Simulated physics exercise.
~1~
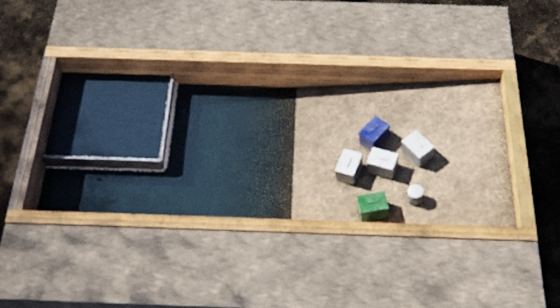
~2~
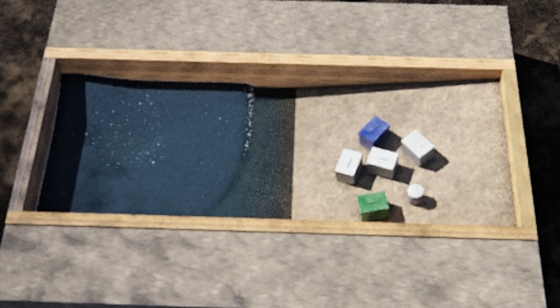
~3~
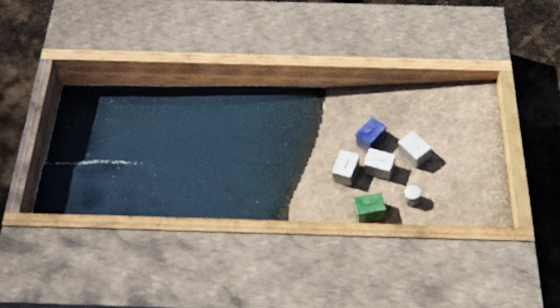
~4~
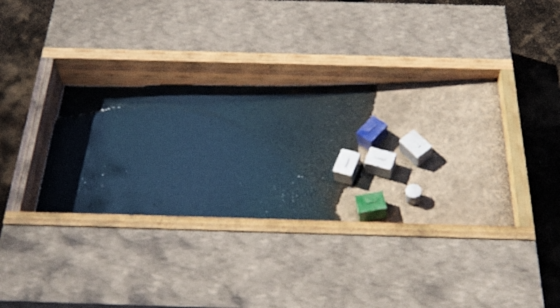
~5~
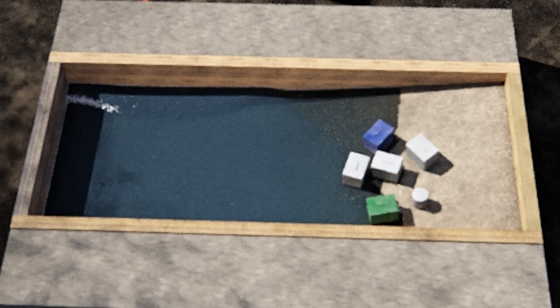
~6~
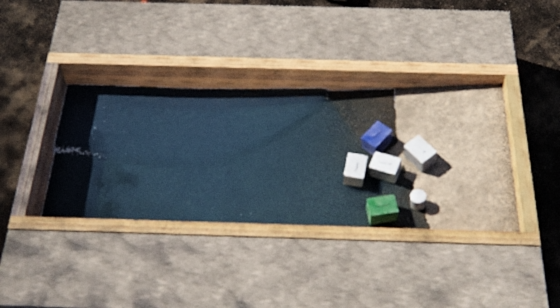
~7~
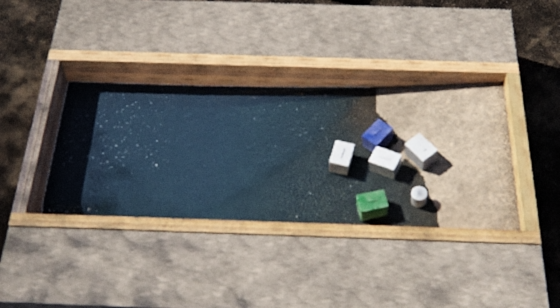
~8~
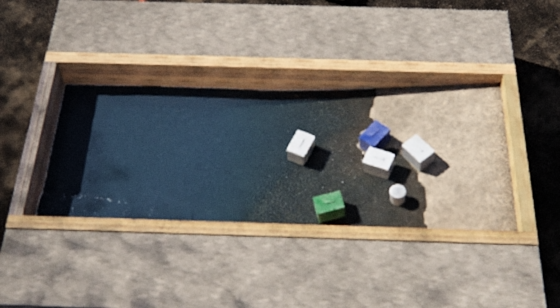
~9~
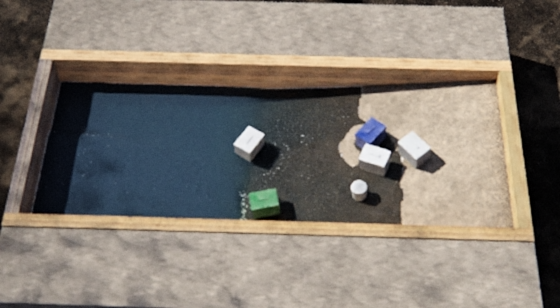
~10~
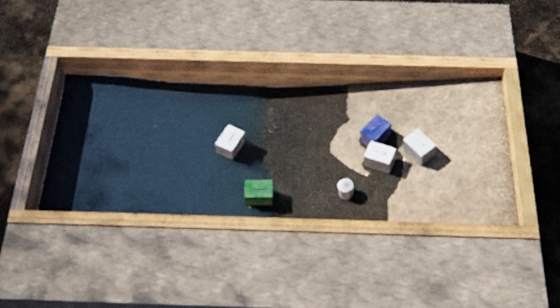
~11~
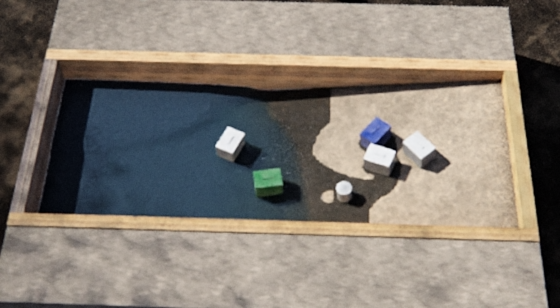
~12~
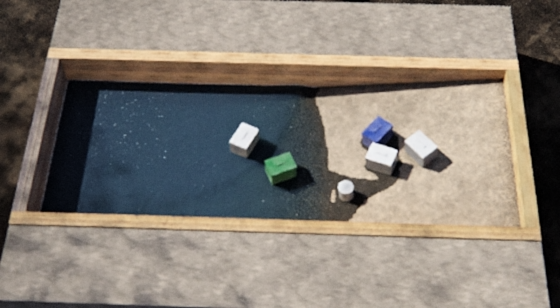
Dark water surges right up the sand, then draws a white and green block left.
